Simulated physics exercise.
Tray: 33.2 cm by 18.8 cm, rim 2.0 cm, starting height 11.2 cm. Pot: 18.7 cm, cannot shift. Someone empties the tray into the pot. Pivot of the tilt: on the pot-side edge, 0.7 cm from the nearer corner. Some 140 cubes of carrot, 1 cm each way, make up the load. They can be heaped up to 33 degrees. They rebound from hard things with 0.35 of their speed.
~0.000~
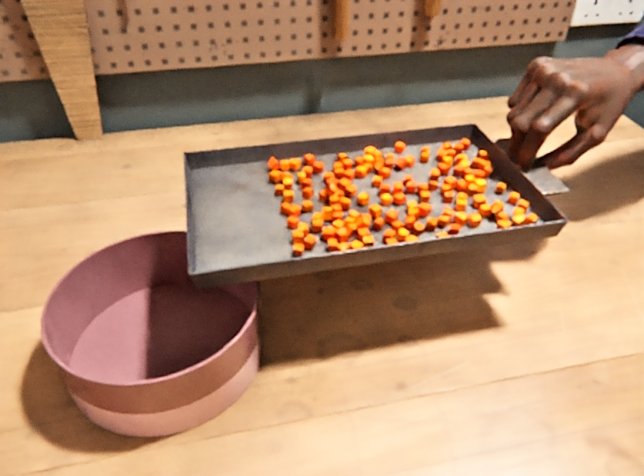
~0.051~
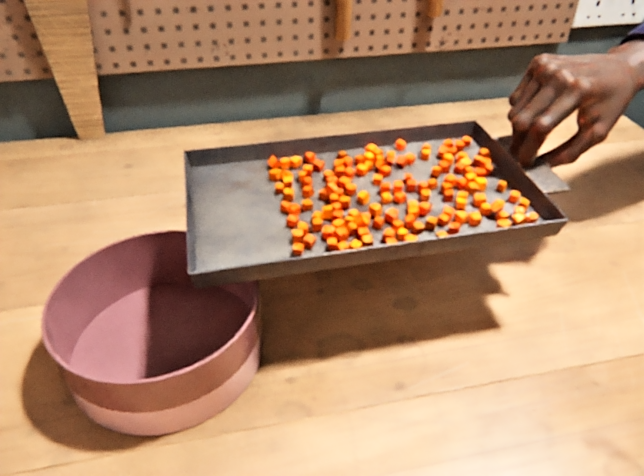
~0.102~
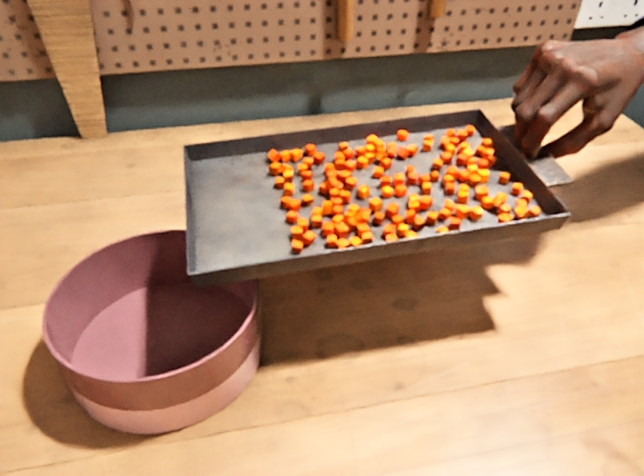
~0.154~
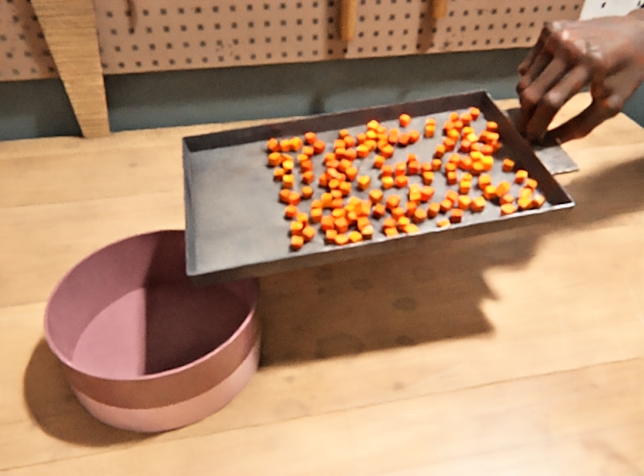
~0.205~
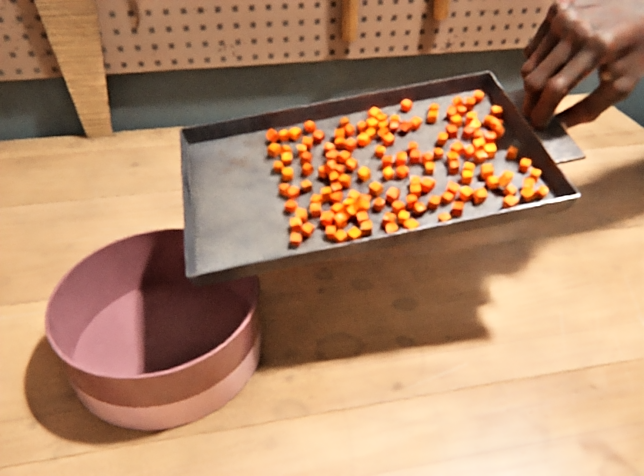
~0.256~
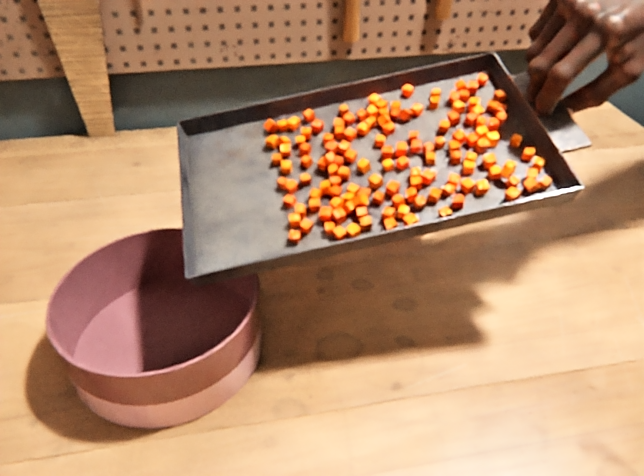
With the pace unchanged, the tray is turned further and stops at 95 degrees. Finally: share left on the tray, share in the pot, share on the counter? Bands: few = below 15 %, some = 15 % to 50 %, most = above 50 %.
Tray: Few, pot: Some, counter: Most.
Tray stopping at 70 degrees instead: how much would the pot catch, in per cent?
You'd end up with some 25 % in the pot.
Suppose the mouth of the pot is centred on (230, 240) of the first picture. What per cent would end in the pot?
I'd put it at around 0 per cent.
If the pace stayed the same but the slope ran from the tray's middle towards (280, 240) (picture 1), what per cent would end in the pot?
I'd say close to 95 %.
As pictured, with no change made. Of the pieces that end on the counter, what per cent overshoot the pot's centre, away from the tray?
Roughly 40 per cent.
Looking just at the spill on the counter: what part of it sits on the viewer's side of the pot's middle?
Estimate: Close to 100 per cent of the pieces.
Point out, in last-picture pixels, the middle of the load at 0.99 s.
Approximately (231, 302) in the final picture.
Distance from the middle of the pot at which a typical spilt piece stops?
Roughly 18 centimetres.
After 0.70 s, tilt 54 degrees; the tray holds 100 %, the pot 0 %.
After 0.99 s, tilt 79 degrees; the tray holds 60 %, the pot 10 %.
Then, at 1.39 s, tilt 95 degrees; the tray holds 5 %, the pot 40 %.
By 2.3 s all is still; tray 0 %, pot 40 %, counter 55 %.
